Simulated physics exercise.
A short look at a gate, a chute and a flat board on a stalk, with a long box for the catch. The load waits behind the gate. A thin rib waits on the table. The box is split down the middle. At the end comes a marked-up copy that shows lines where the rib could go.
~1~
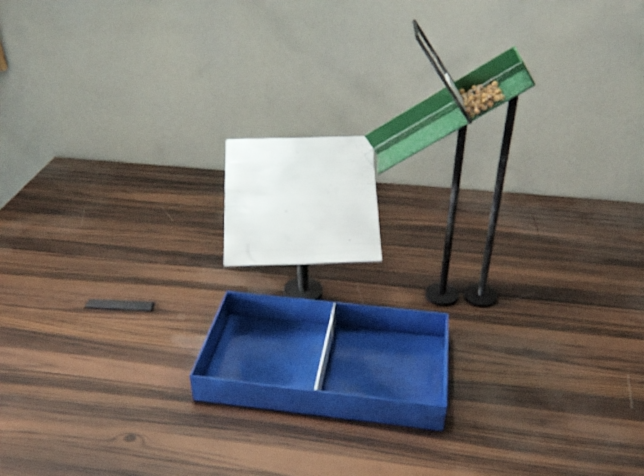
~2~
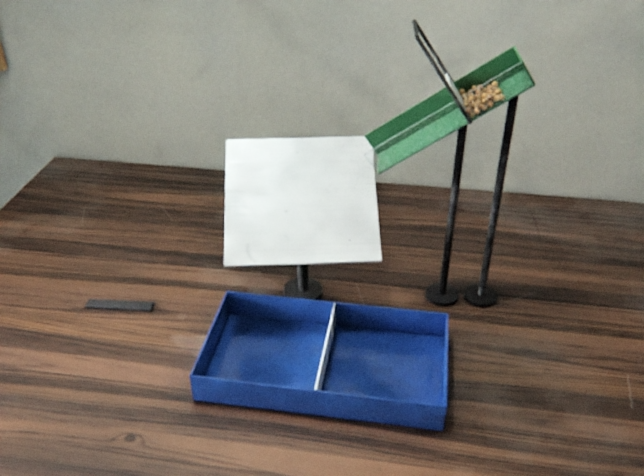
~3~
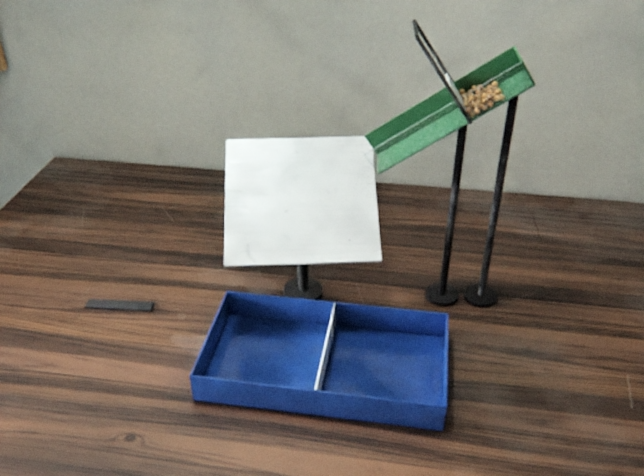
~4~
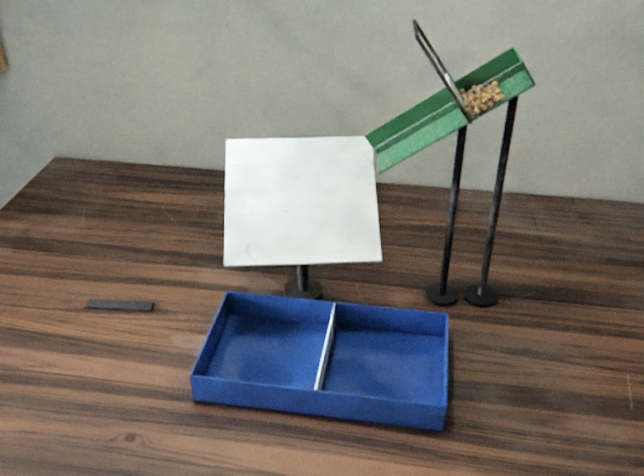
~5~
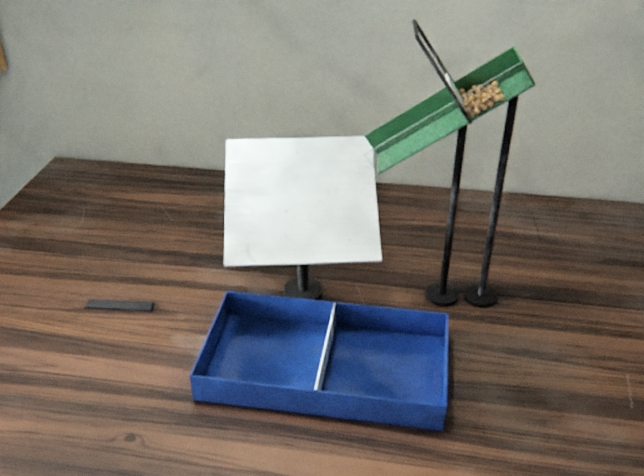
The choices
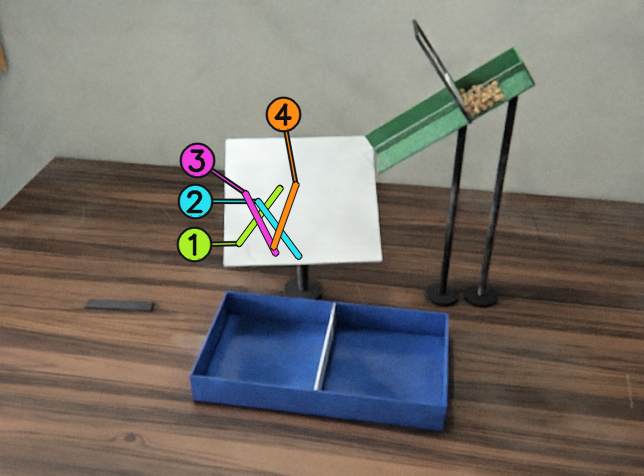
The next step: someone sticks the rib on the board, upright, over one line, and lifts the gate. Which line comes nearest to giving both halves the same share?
I would pick line 2.
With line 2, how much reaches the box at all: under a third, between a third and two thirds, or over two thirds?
Over two thirds.
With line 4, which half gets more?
Left.
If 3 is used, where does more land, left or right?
More lands on the left.
On the marked copy, line 1 from (280, 188) to (238, 243); line 2 from (258, 201) to (298, 256); line 3 from (245, 193) to (275, 253); line 4 from (295, 184) to (273, 247).
For line 1, of what is caught, almost all in the left half, about a tenth in the right.
For line 2, of what is caught, roughly half in the left half, roughly half in the right.
For line 3, of what is caught, the larger part in the left half, about a tenth in the right.
For line 4, of what is caught, almost all in the left half, about a tenth in the right.
